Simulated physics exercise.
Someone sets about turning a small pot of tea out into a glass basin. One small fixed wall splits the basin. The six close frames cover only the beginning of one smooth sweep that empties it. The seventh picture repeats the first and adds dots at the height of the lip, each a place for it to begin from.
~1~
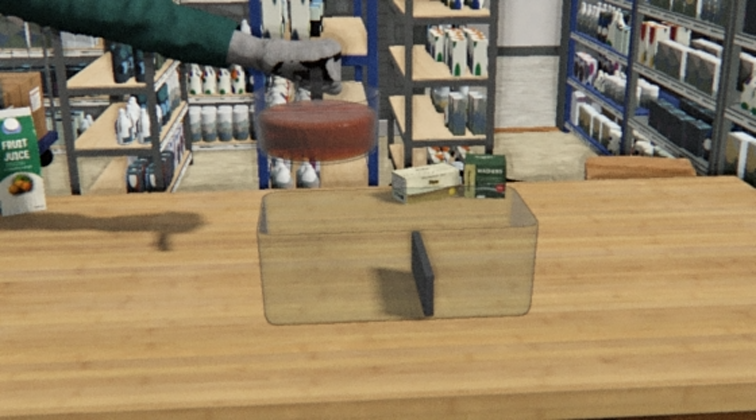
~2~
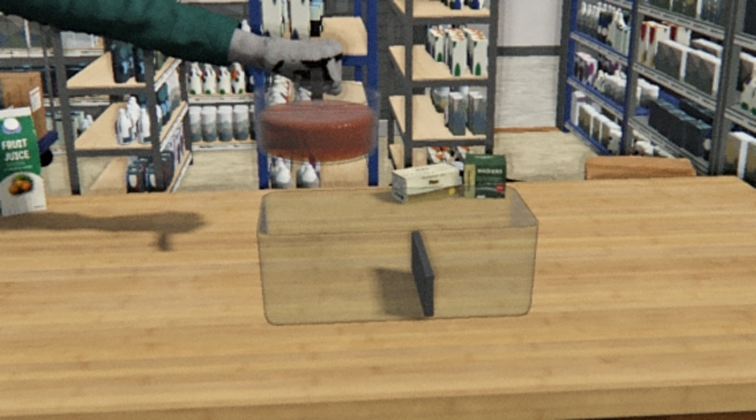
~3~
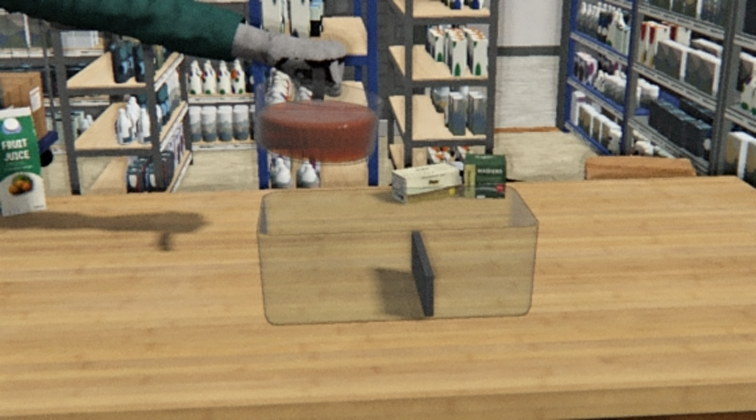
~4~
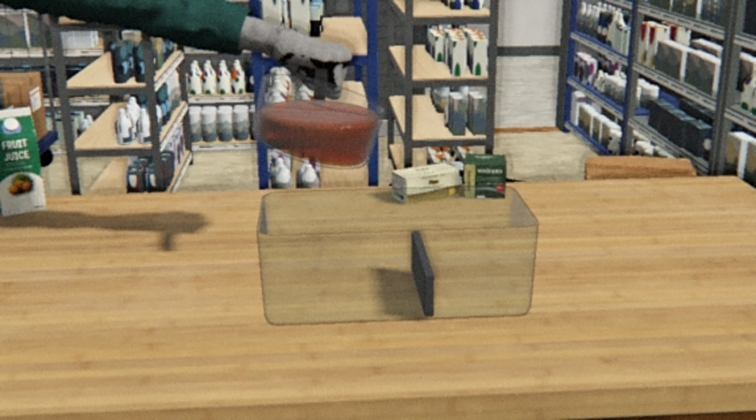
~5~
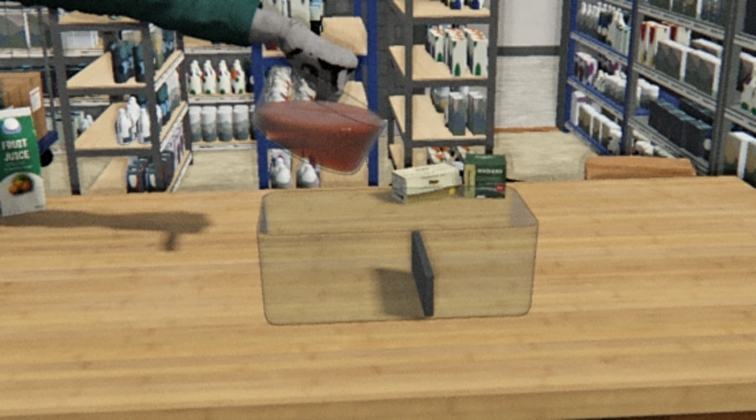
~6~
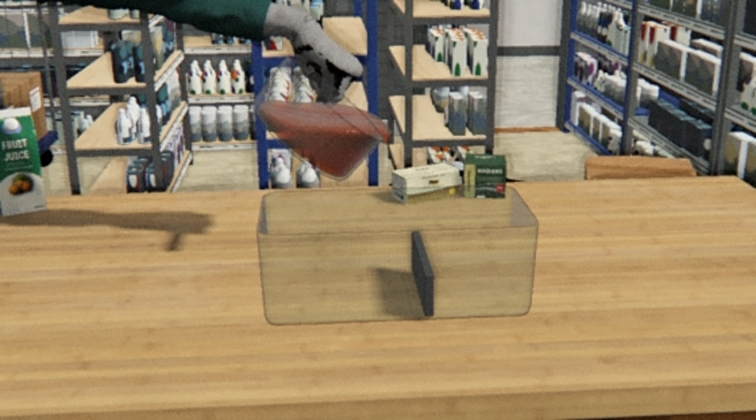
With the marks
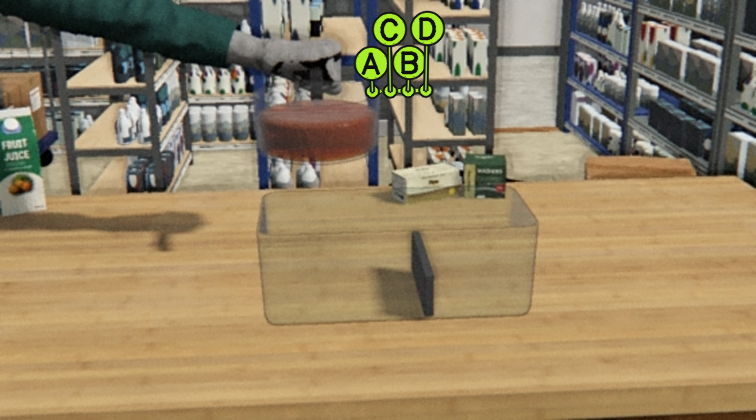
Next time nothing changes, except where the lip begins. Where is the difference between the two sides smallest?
C is best.
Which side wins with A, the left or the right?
More ends on the left.
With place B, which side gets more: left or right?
The right one.
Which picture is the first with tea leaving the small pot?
Picture 6.
On the marked copy, A at (372, 91); B at (408, 90); C at (390, 91); D at (425, 90).
With A, about 79 % ends left of the wall and 19 % right of it.
With B, about 32 % ends left of the wall and 66 % right of it.
With C, about 53 % ends left of the wall and 46 % right of it.
With D, about 11 % ends left of the wall and 88 % right of it.
